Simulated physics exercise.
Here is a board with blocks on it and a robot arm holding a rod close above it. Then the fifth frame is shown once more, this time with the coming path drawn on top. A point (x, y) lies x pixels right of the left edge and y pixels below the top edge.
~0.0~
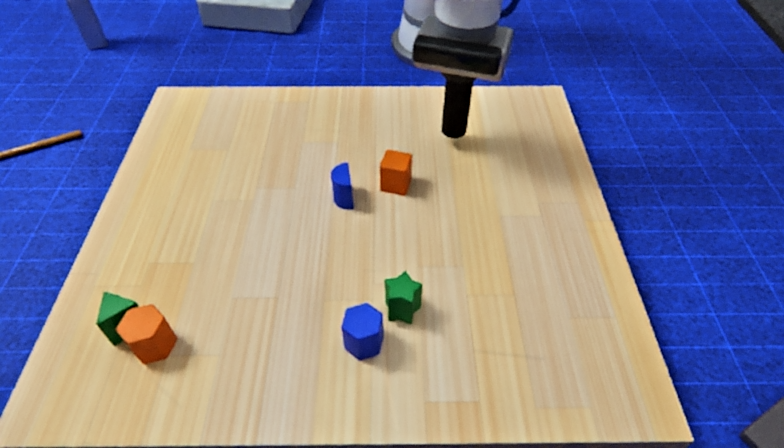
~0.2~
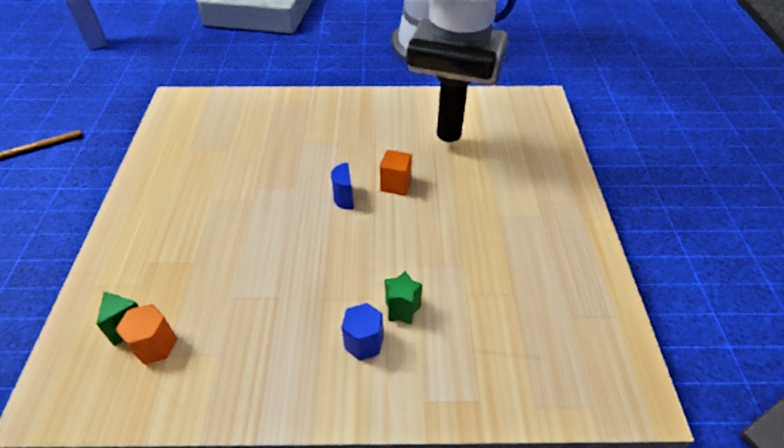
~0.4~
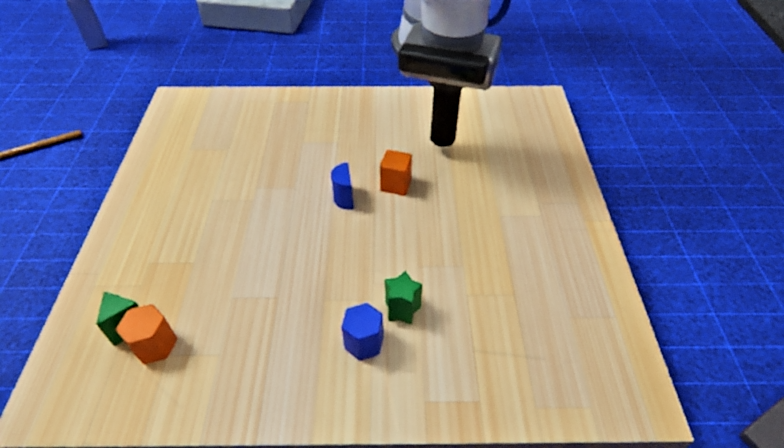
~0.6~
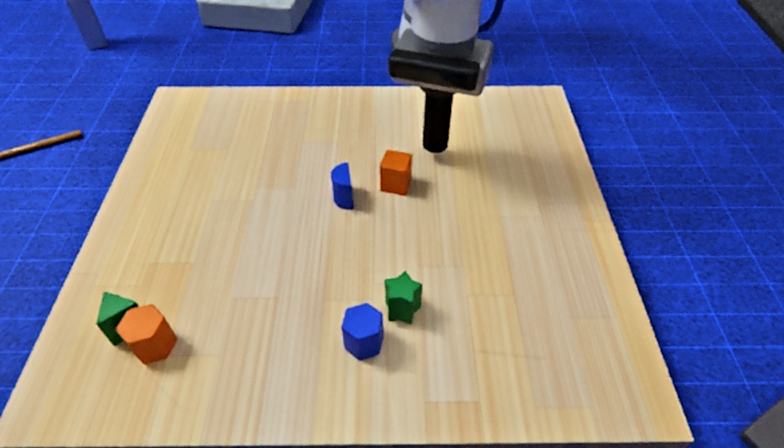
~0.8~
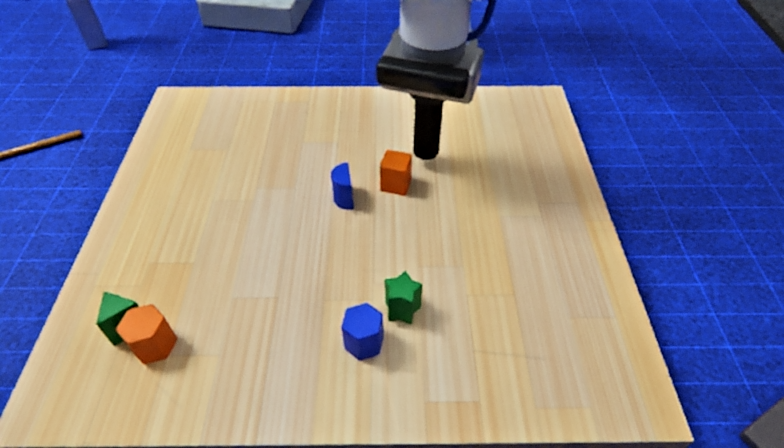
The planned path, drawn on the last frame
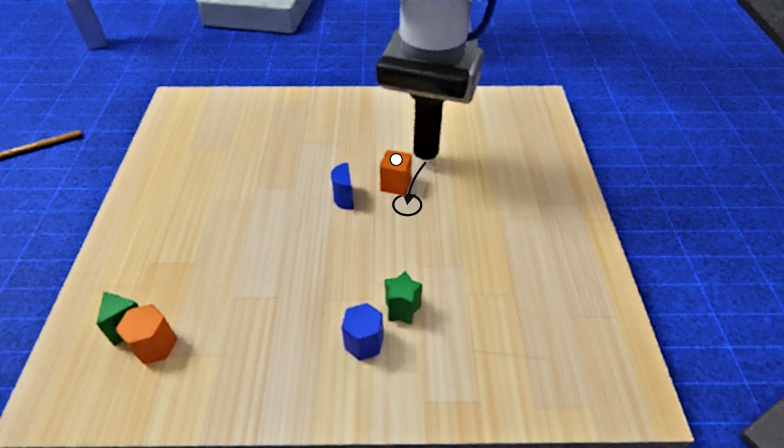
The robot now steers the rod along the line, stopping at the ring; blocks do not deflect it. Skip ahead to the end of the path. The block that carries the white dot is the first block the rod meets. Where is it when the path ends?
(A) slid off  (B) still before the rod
I'll go with A - slid off.
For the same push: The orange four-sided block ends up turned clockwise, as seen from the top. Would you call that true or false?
The statement is true.
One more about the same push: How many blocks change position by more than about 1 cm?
It looks like one block will be pushed more than about 1 cm.
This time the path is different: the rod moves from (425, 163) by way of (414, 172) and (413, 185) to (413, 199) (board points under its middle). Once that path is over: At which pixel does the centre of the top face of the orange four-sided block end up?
Answer: (385, 174).
The drawn path runs from (425, 163) through (413, 182) to (407, 205); the dot is on the orange four-sided block.
What follows on the original path. Halfway along, rod (413, 172); orange four-sided block (388, 167), turned 35° clockwise.
At the end, rod (408, 194); blue D-shaped block not moved; orange four-sided block (380, 174), turned 80° clockwise.
